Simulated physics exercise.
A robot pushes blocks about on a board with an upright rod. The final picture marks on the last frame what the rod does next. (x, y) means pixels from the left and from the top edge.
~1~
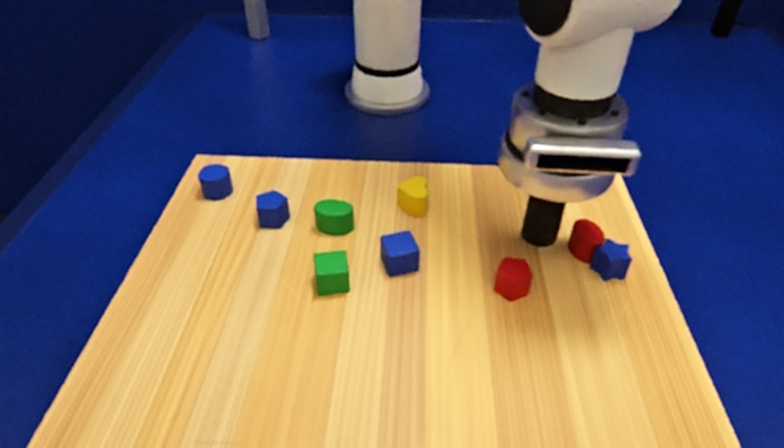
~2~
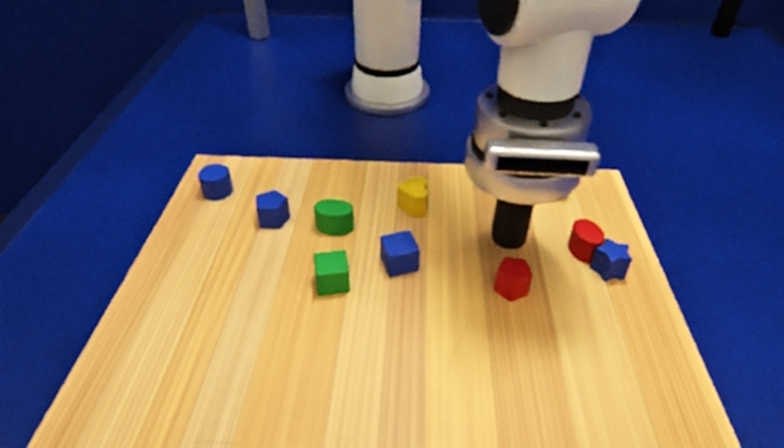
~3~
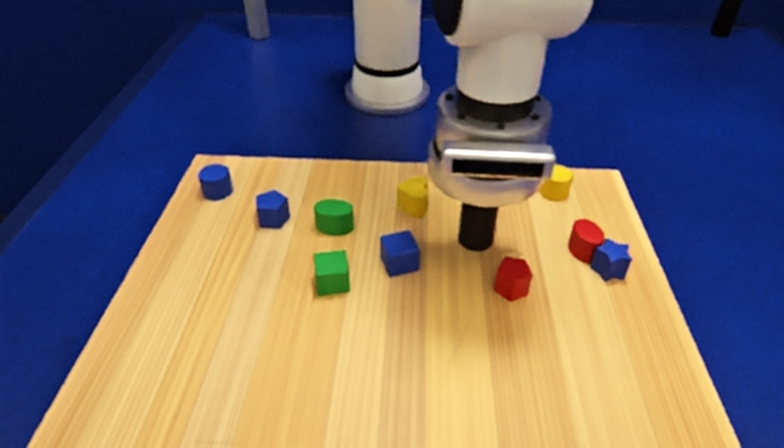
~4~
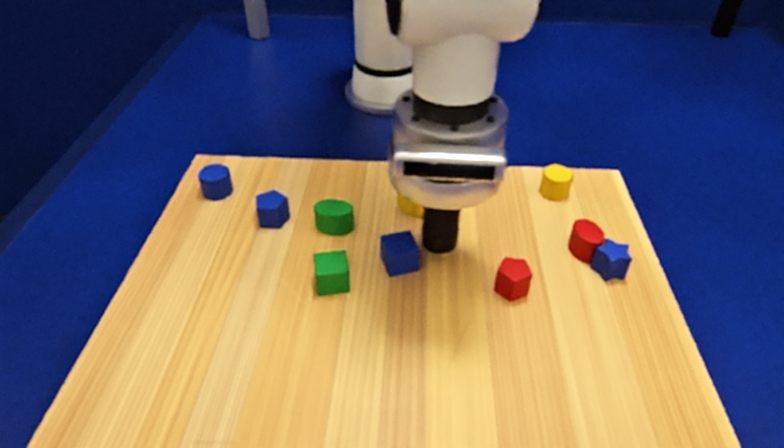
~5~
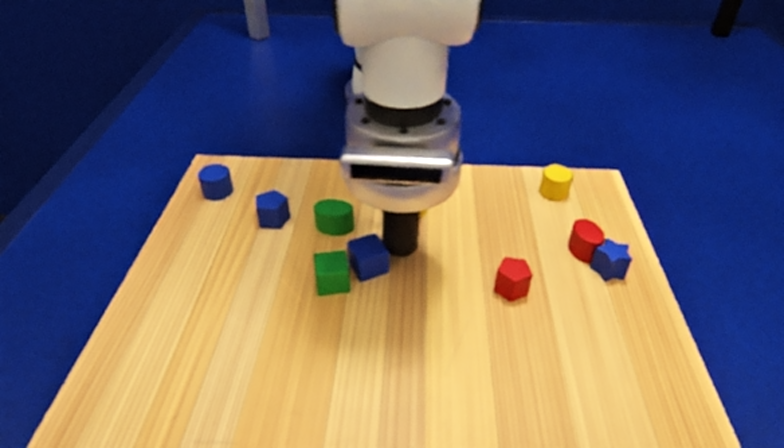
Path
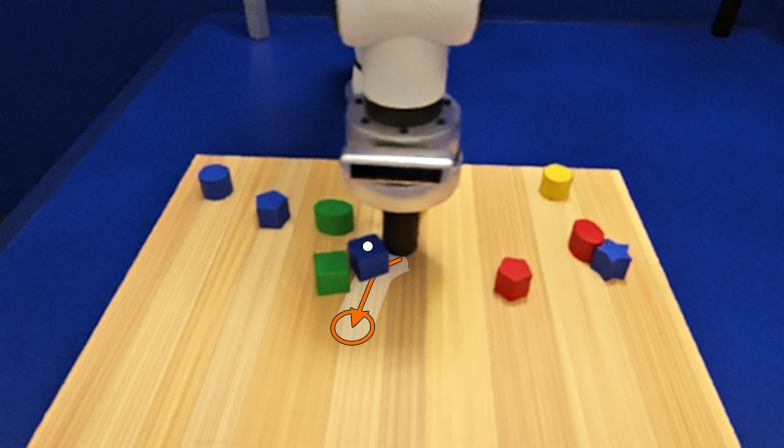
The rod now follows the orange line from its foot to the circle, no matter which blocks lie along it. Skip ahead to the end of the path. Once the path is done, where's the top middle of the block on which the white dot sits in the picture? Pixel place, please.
At (329, 268).
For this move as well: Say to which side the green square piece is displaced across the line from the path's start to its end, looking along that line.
That block drifts right.
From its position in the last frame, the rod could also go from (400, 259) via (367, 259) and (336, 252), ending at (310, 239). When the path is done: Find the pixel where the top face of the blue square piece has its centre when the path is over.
For the centre of its top, I'd go with (308, 248).
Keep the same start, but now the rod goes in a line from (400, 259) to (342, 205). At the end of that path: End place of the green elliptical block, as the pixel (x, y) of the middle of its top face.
It comes to (312, 197).
Path on the board, from (400, 259) via (375, 275) and (364, 299), ending at (353, 327); the dot is on the blue square piece.
The first path, step by step. One third of the way, rod (374, 261); green square piece (305, 269); blue square piece (339, 259), turned 20° clockwise.
Two thirds of the way, rod (363, 286); green square piece (292, 271), turned 20° clockwise; blue square piece (329, 268), turned 35° clockwise.
At the end, rod (352, 313); green square piece (292, 271), turned 20° clockwise; green elliptical block in place; blue square piece (329, 268), turned 40° clockwise.
